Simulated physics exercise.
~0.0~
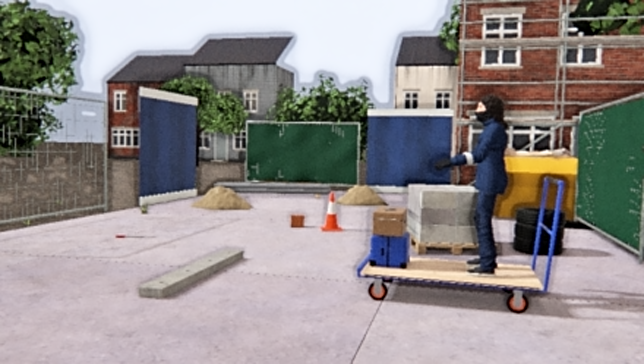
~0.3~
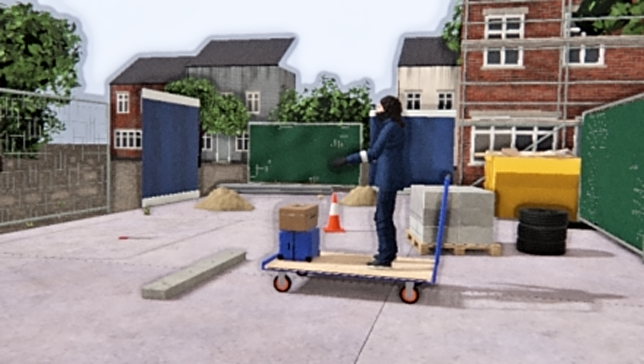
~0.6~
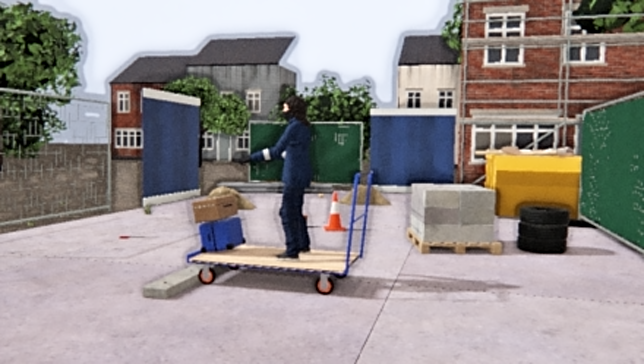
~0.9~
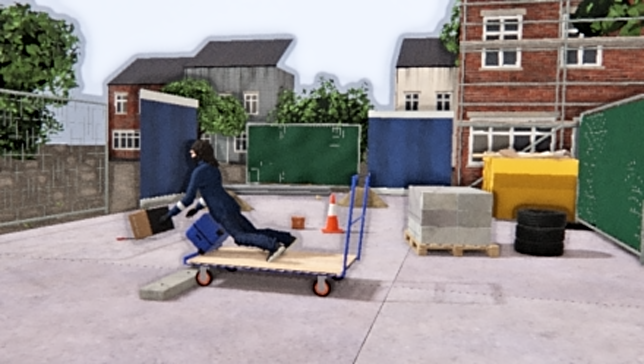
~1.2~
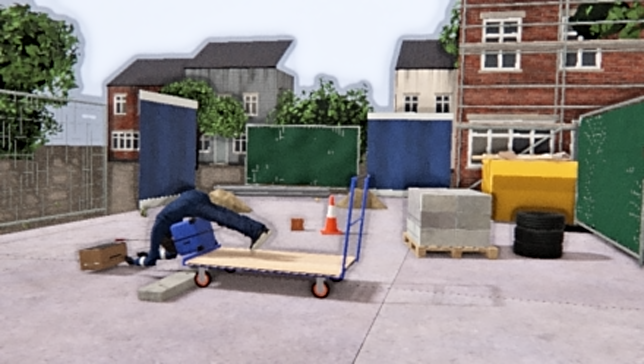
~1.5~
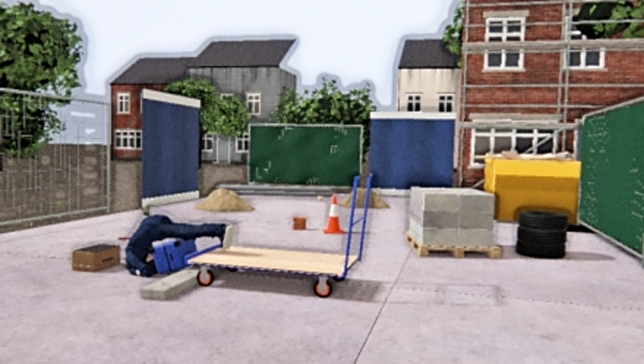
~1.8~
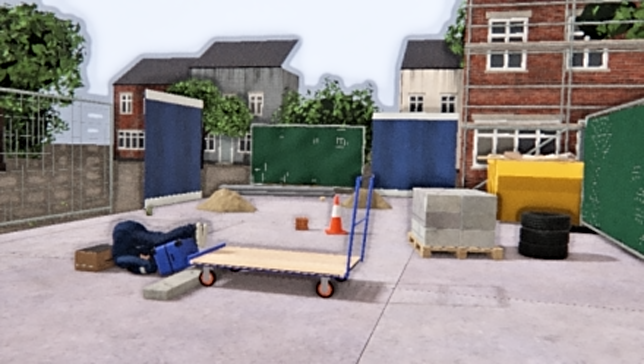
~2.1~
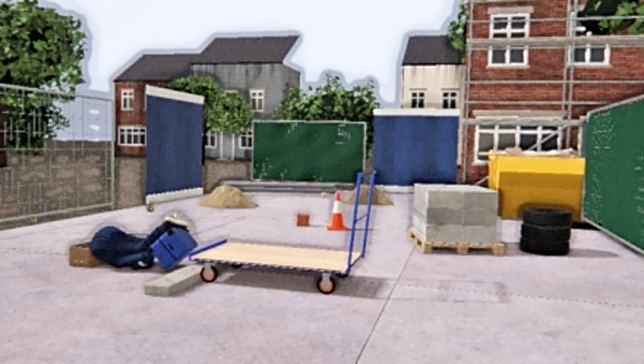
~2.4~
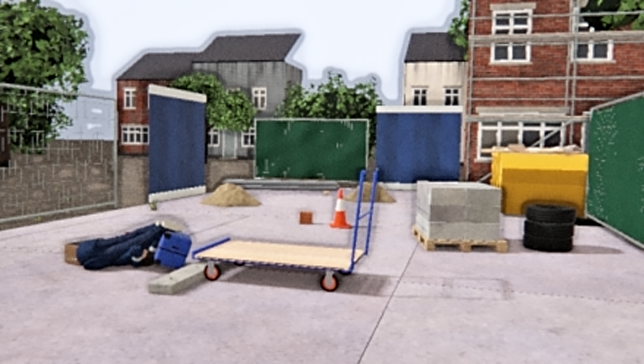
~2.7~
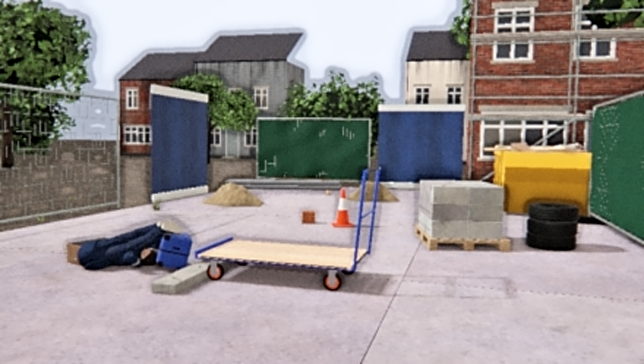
A person in dark blue overalls rode a flat trolley leftward across a building yard until it stopped against a low kerb, pitching them headfirst over the front with a brown box and a blue case, and all three ended up on the ground.
